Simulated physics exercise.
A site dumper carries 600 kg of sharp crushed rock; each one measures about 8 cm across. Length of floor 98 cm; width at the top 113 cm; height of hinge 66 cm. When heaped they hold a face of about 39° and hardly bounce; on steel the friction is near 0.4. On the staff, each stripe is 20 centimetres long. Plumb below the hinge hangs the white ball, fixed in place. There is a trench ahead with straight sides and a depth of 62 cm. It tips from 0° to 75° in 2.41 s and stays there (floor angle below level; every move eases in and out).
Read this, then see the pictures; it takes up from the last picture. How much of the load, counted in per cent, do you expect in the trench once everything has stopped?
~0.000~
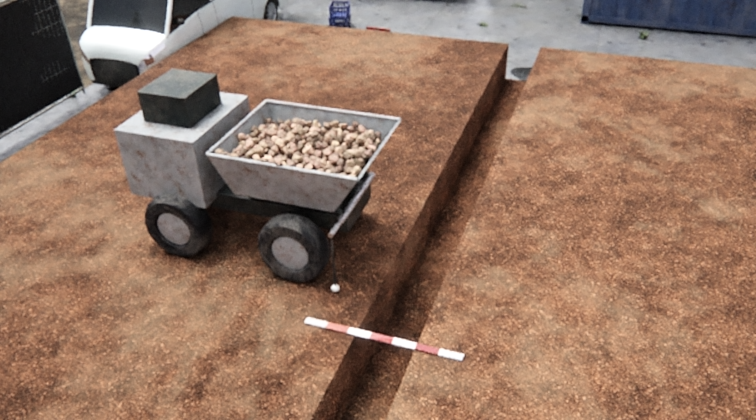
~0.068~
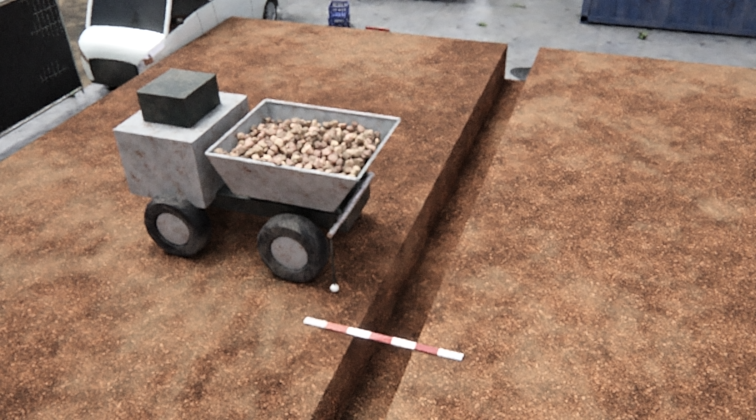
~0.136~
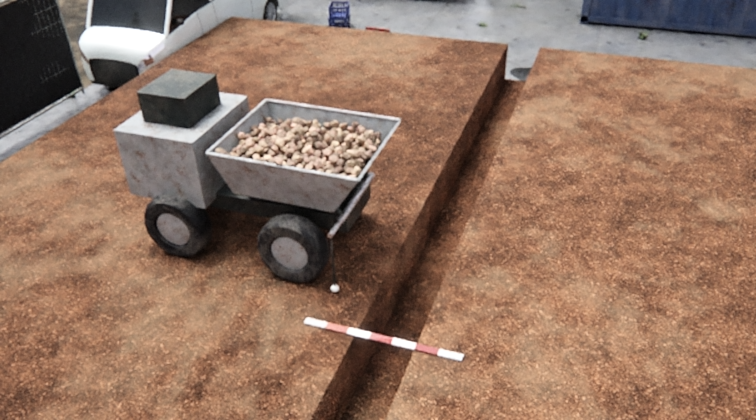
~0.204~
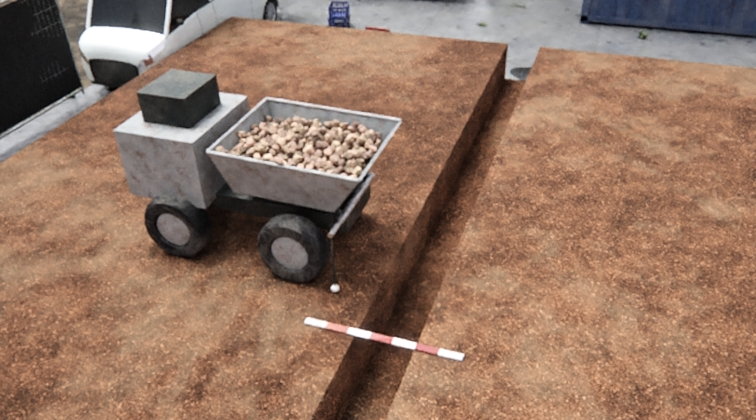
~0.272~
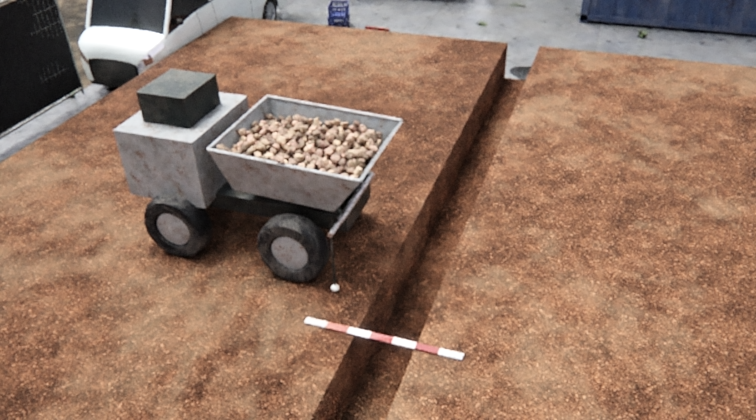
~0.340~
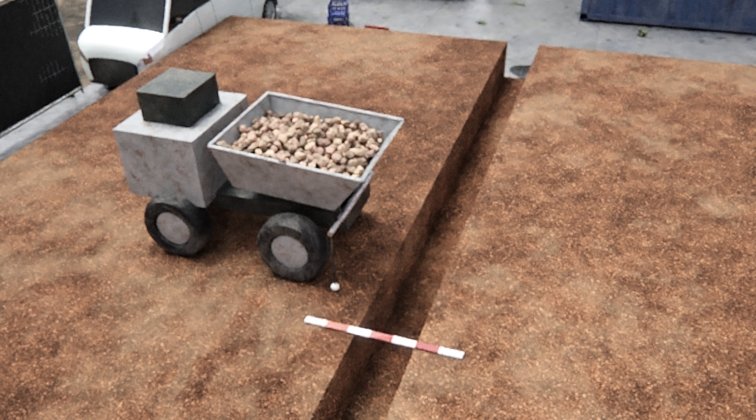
I expect around 55 per cent in the trench.
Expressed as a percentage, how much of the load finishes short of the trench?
Roughly 0 per cent.
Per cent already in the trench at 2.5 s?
Roughly 15 percent of the load.
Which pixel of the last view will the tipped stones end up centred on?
Around (437, 297).
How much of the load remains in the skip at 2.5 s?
Roughly 70 per cent is still inside.
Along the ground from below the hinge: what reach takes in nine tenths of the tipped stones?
About 140 cm ahead of the hinge.
After 1.8 s the floor is at 63°; 100 % in the skip; the foremost stones are at (417, 219).
After 2.5 s the floor is at 75°; 71 % in the skip, 13 % in the trench, 17 % past the trench; the foremost stones are at (500, 261).
After 2.9 s the floor is at 75°; 49 % in the skip, 22 % in the trench, 29 % past the trench; the foremost stones are at (551, 295).
After 5.5 s the floor is at 75°; 8 % in the skip, 57 % in the trench, 34 % past the trench; the foremost stones are at (582, 308).
